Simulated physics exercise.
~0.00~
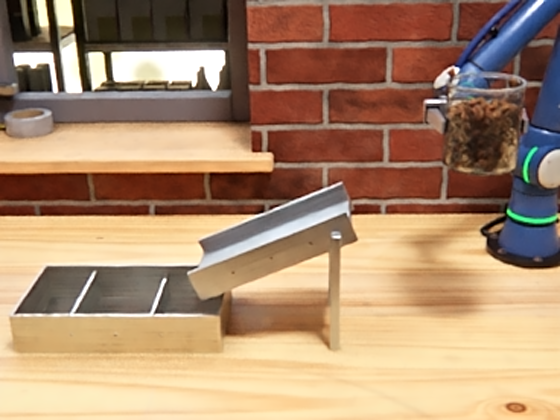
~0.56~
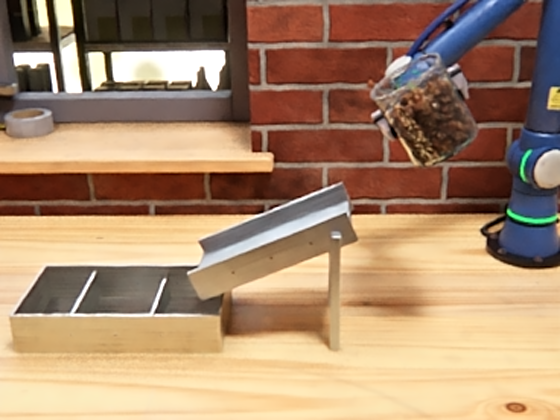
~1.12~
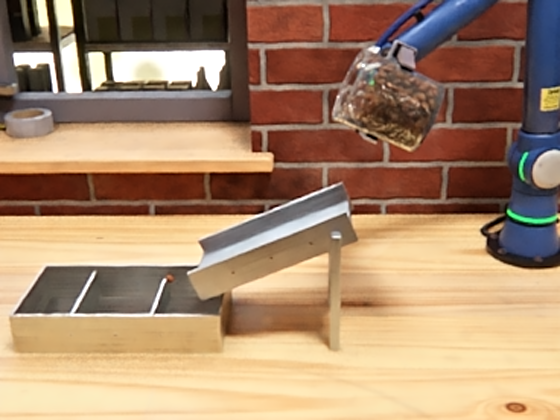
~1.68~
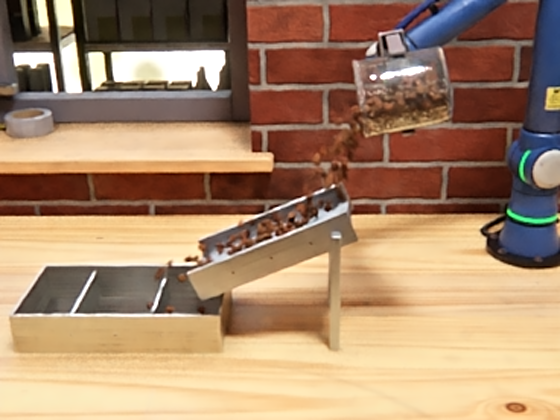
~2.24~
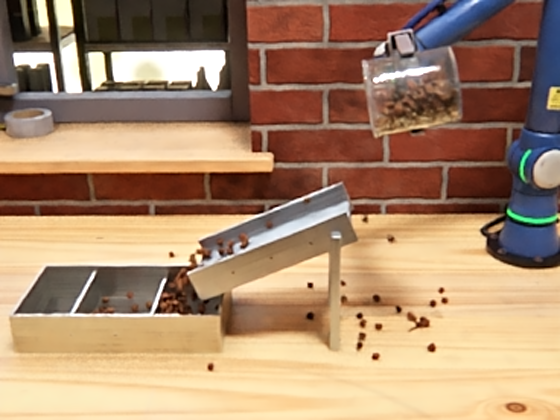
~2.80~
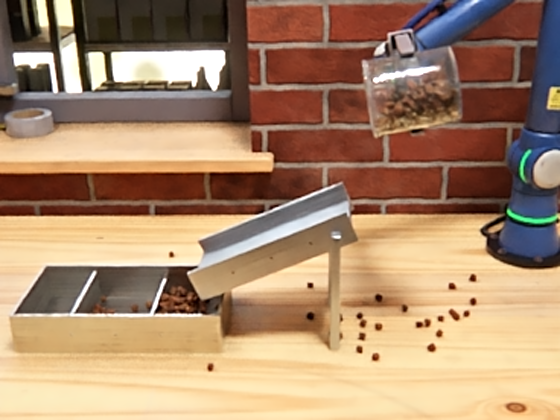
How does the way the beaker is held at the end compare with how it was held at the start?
The beaker was upright at the start, but by the end the robot arm was holding it on its side.
